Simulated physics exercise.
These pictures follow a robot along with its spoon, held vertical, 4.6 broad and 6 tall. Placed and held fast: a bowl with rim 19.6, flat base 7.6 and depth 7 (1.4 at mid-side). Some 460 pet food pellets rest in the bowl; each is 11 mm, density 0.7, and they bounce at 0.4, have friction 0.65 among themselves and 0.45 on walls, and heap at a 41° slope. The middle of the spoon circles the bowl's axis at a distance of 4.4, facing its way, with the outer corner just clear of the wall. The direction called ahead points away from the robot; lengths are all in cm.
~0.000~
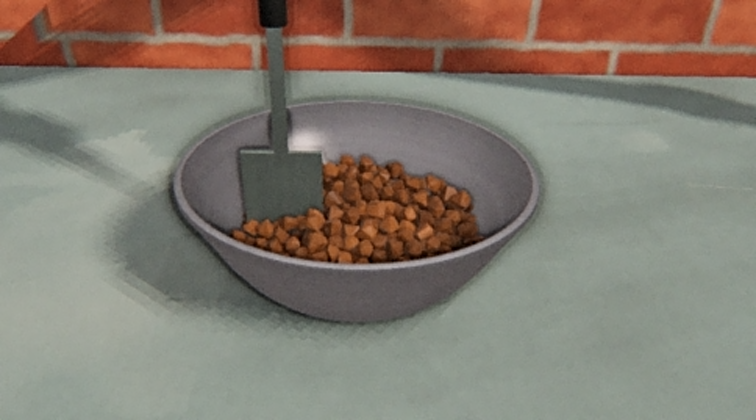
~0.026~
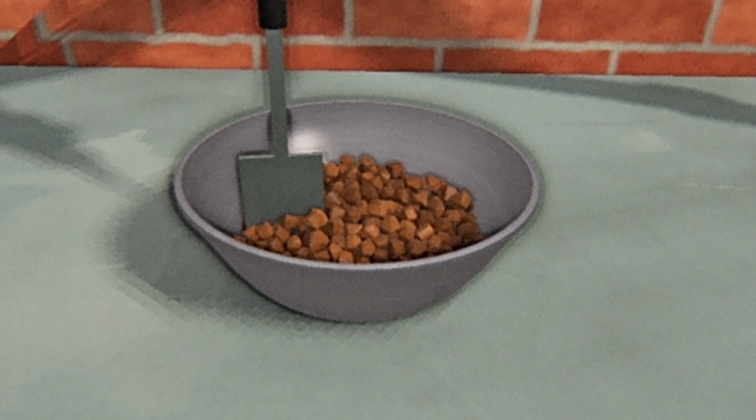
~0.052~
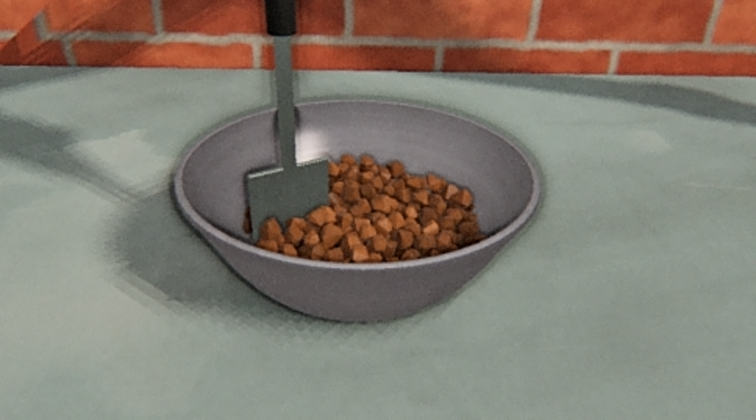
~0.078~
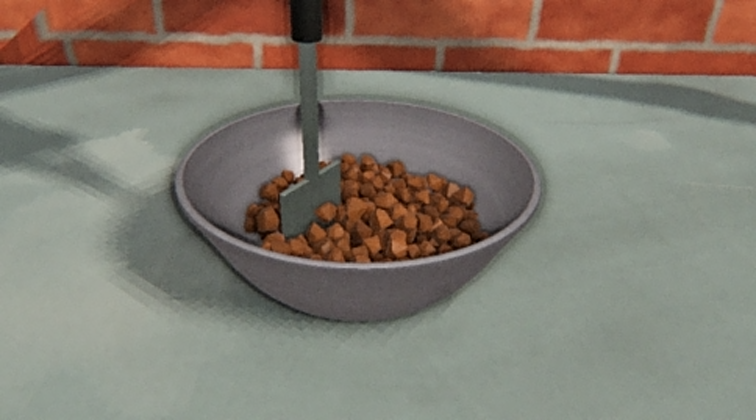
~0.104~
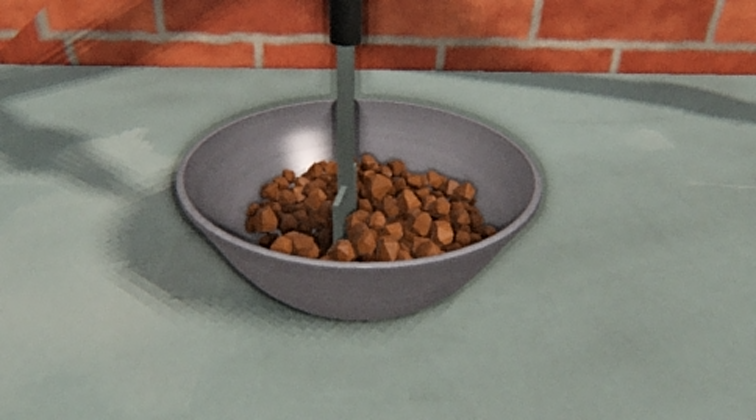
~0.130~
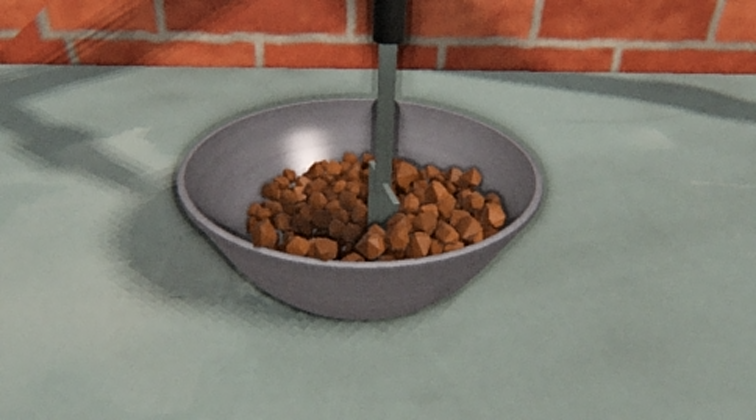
The clip opens on a grey bowl of brown chunks on a pale surface before a brick wall, a flat-bladed tool upright at its left side. The tool barely shifts at first, then sweeps rightward through the chunks, its blade turning edge-on and pushing them toward the right side.
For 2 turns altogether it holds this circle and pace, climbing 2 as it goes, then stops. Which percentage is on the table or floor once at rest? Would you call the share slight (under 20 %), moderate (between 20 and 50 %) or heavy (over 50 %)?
I would call it moderate.
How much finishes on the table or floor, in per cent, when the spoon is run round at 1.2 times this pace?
Close to 40 in a hundred.
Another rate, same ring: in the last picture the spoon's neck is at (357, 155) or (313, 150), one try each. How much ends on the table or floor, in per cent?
Close to 25 and 10 in a hundred.
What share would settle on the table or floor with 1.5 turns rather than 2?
30 %.
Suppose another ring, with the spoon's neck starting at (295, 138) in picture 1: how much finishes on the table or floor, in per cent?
About 20 %.
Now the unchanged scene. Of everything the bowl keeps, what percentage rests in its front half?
Roughly 55 percent of it.
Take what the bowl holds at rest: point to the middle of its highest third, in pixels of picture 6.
Centre, approx.: (361, 219).
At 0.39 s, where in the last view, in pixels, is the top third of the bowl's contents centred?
About pixel (256, 178).
After 0.39 s, 342° round, highest piece 10 above the table; 360 in the bowl, 45 on the table or floor, 60 in flight or on the tool.
After 0.64 s, 222° round, highest piece 8 above the table; 326 in the bowl, 133 on the table or floor, 6 in flight or on the tool.
After 0.97 s, 0° round, highest piece 6 above the table; 326 in the bowl, 139 on the table or floor.
After 1.67 s, 0° round, highest piece 6 above the table; 326 in the bowl, 139 on the table or floor.
In the end, 326 in the bowl, 139 on the table or floor. That is 30 % on the table or floor.
